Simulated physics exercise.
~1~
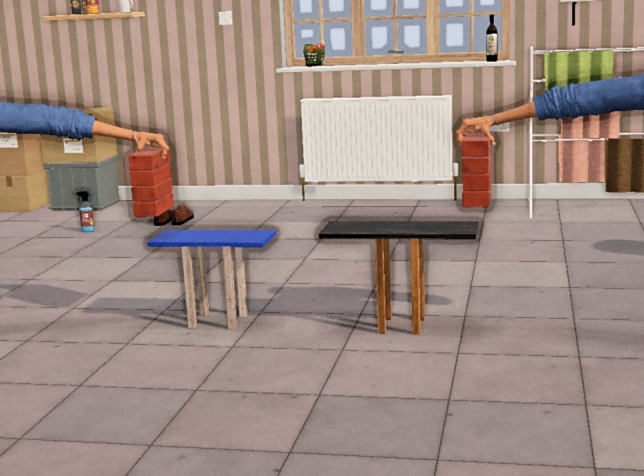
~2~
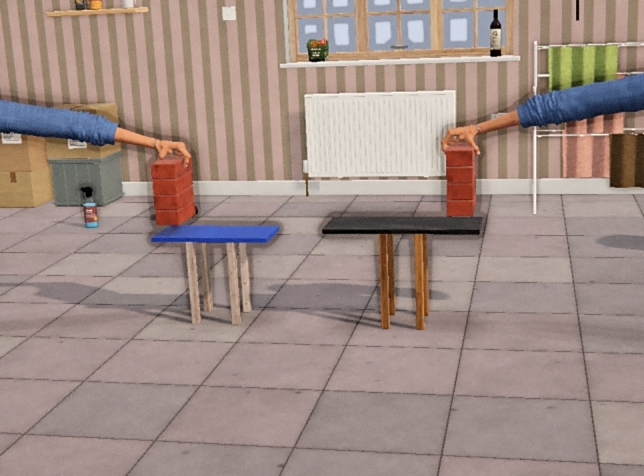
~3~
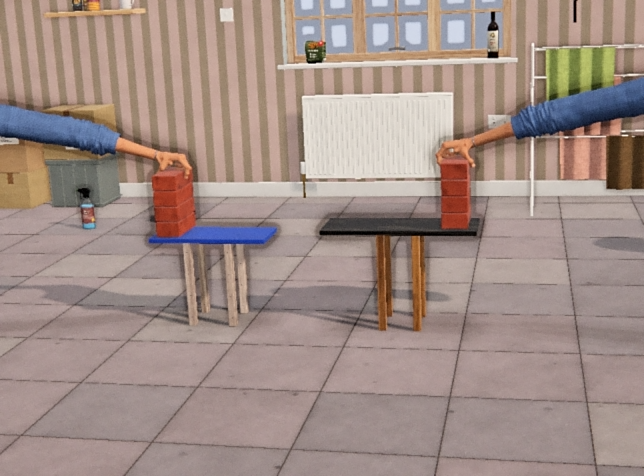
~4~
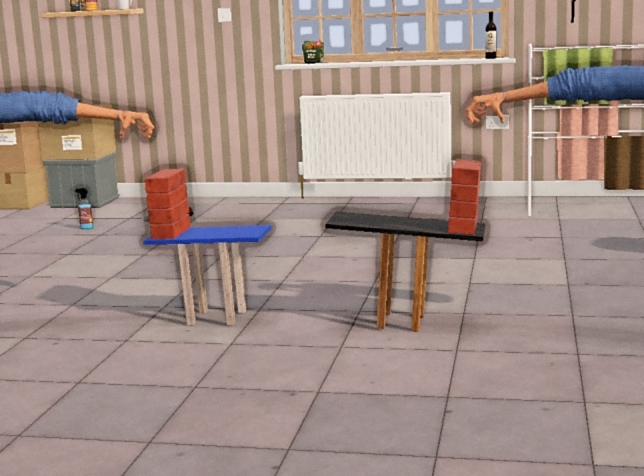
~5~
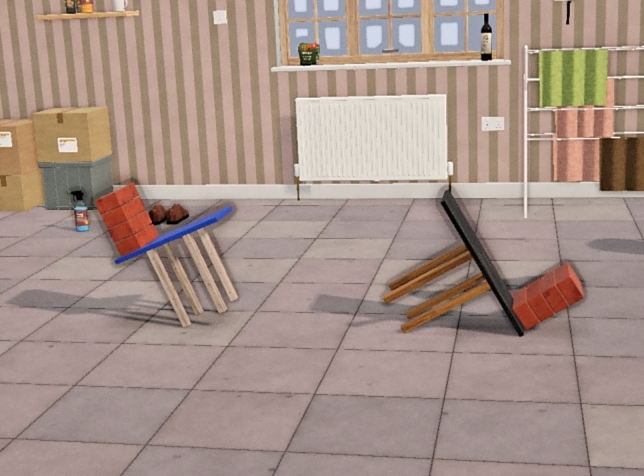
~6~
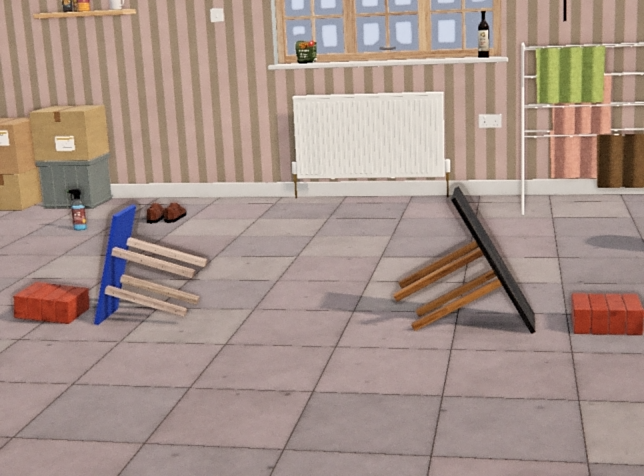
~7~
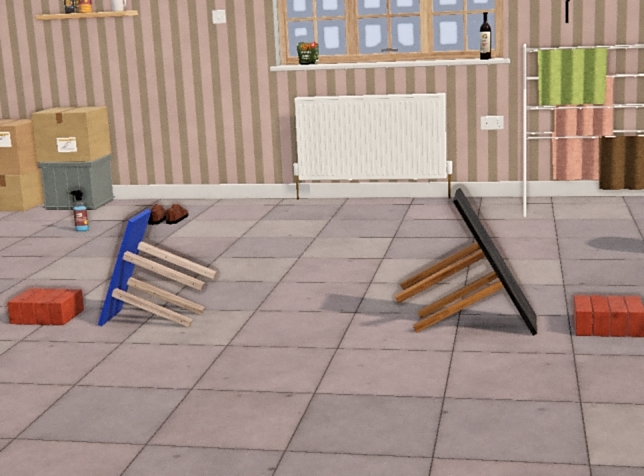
In a room with striped wallpaper, a white radiator and a tiled floor, two arms reach in from opposite sides, each holding a stack of red bricks. The left hand lowers its stack onto the left end of a small blue-topped stand, while the right hand sets its stack near the right end of a black-topped table. Both hands let go and draw back. The two pieces of furniture then tip outward, and the bricks slide off to the floor. At the end, both lie tipped over with their legs pointing inward, the bricks resting beyond them on either side.
